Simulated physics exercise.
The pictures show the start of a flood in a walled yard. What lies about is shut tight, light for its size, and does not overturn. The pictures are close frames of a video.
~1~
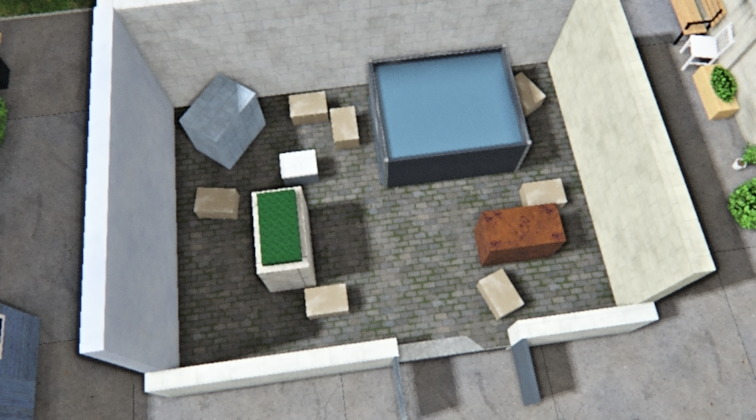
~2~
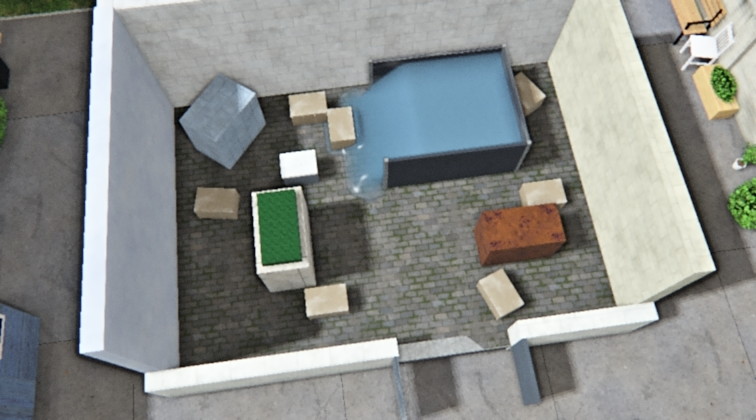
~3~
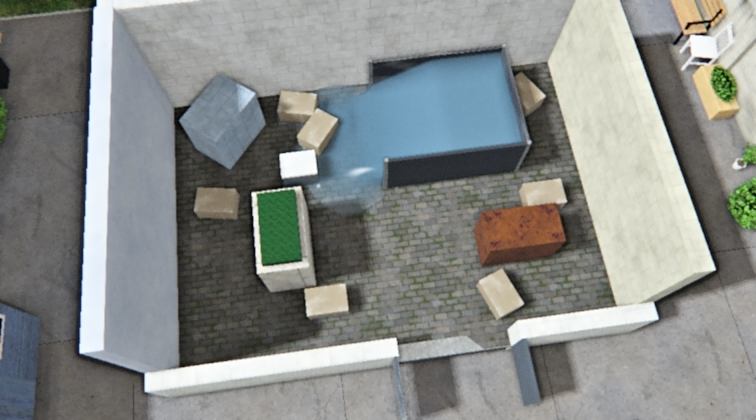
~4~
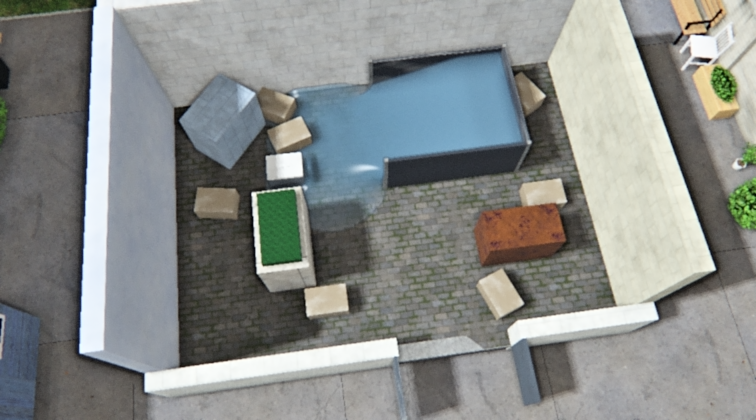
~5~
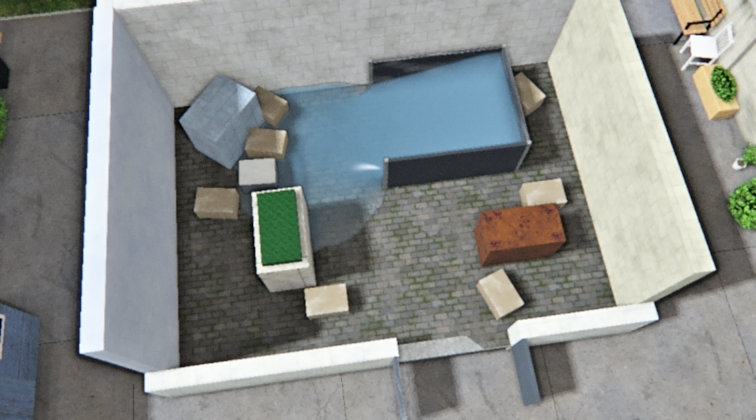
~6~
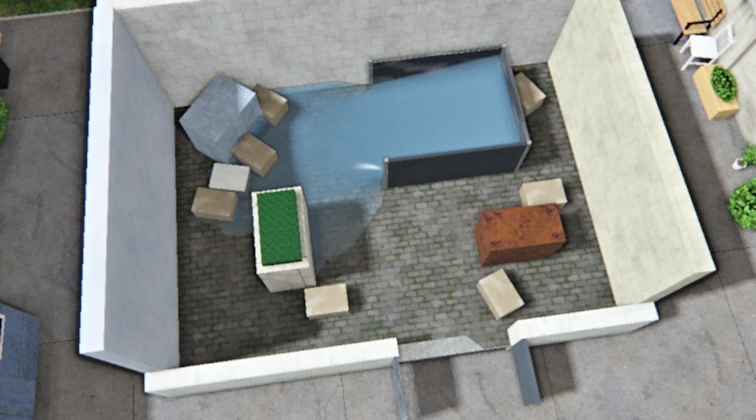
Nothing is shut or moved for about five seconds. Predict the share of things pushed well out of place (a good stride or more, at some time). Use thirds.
That comes to two thirds or more.
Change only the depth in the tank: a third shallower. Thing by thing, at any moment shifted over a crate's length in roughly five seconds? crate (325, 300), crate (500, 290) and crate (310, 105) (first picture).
In turn: Shifted that much, under that, yes.
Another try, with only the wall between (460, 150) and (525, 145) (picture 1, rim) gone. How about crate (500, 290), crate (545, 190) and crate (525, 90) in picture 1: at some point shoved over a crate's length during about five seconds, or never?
As listed: Moved that far, yes, under that.
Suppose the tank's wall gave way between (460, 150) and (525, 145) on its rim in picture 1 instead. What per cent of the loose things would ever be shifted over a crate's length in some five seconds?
Near 50 in a hundred.
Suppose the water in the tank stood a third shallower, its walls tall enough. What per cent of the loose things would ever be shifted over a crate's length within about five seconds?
Close to 60 %.
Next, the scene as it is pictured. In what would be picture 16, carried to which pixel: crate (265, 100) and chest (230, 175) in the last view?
Around (281, 81) and (197, 164).
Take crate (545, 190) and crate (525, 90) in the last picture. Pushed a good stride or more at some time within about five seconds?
In turn: Short of that, no.
A moment on, 3 of 8 are well off their spots; 2 afloat.
Next, 4 of 8 are well off their spots; 4 afloat.
Later, 4 of 8 are well off their spots; 5 afloat.
In the end, 5 of 8 are well off their spots, and 6 have been at some point; 6 afloat.
